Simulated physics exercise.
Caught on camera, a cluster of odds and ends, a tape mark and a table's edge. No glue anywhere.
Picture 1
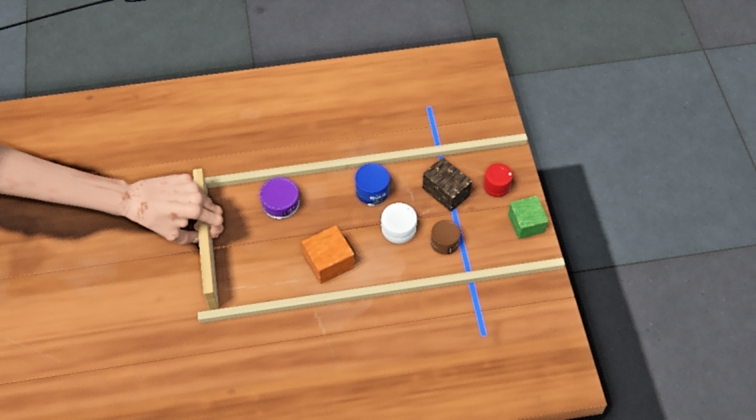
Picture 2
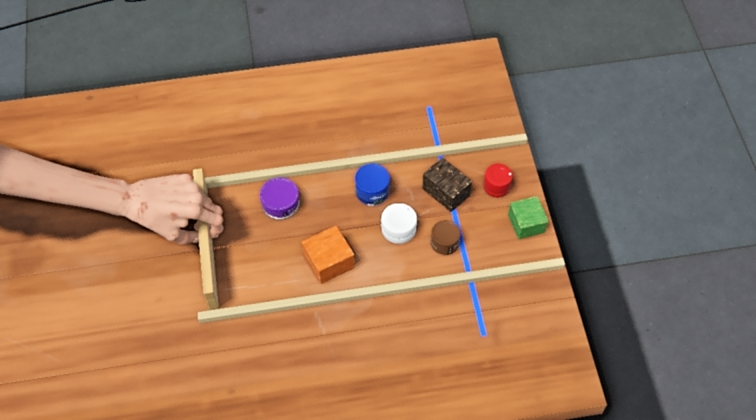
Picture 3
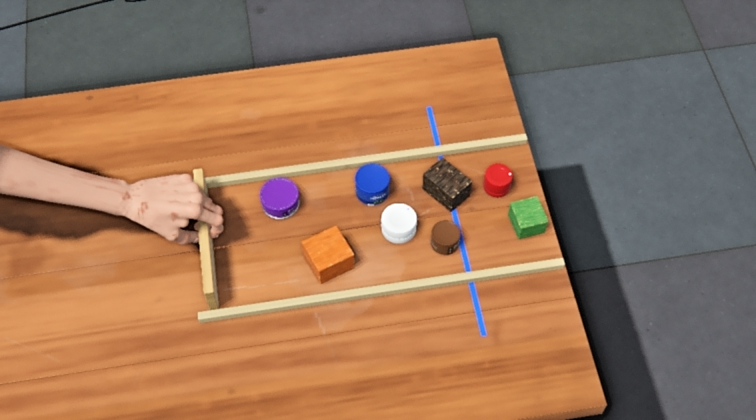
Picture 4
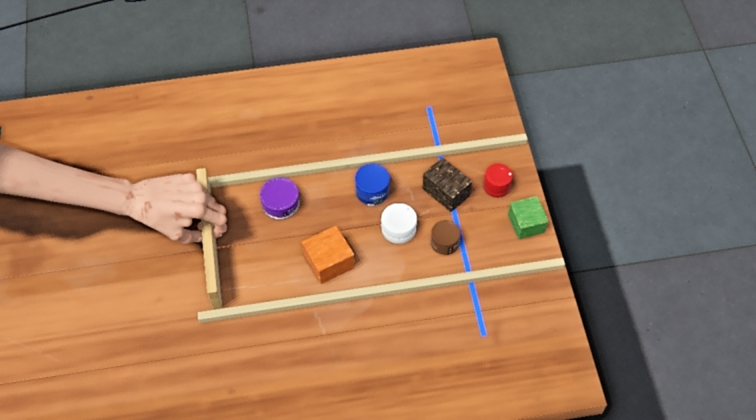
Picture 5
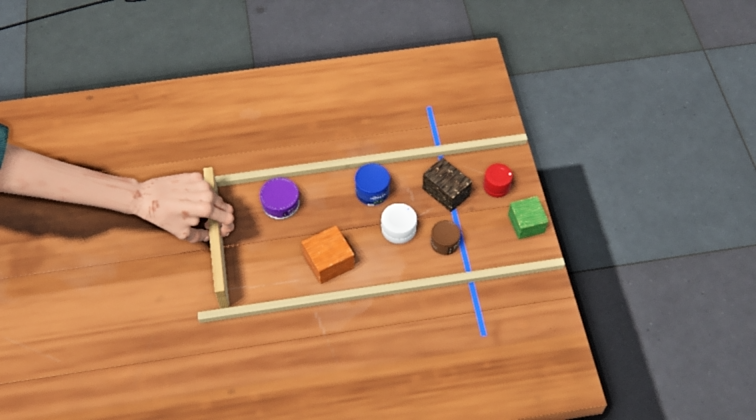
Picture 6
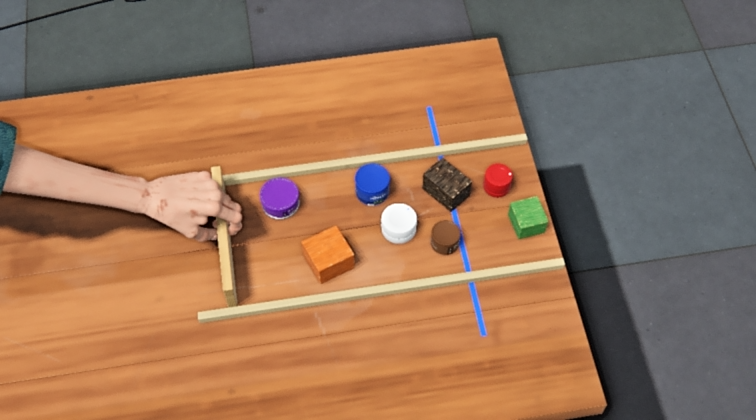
A hand slides a wooden board slightly right between two rails on a table, while the scattered blocks and tubs stay still.
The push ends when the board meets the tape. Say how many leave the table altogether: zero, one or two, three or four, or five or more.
In the end the number that fall off is zero.
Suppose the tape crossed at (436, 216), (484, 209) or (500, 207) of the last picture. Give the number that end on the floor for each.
It would be 0, 2 and 5.
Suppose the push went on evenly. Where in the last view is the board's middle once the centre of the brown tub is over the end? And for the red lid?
For the brown tub at (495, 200), for the red lid at (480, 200).
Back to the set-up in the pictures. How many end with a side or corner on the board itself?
That makes 3.
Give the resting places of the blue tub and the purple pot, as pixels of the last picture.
About (496, 156), and the other about (464, 171).
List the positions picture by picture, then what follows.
The first frame shows green block (528, 218); red lid (498, 180); black block (447, 185); board (206, 239); tape (455, 213).
The second frame shows red lid (498, 180); blue tub (372, 185).
The third frame shows black block (447, 185); brown tub (446, 238).
The fourth frame shows green block (528, 218); orange block (328, 255).
The fifth frame shows red lid (498, 180); purple pot (280, 199).
The sixth frame shows green block (528, 218); red lid (498, 180); black block (447, 185); board (225, 236); tape (455, 213).
Soon after, none off yet; green block at rest near (528, 218); red lid at rest near (498, 180); black block at rest near (447, 185).
At rest, the number that fall off is zero.
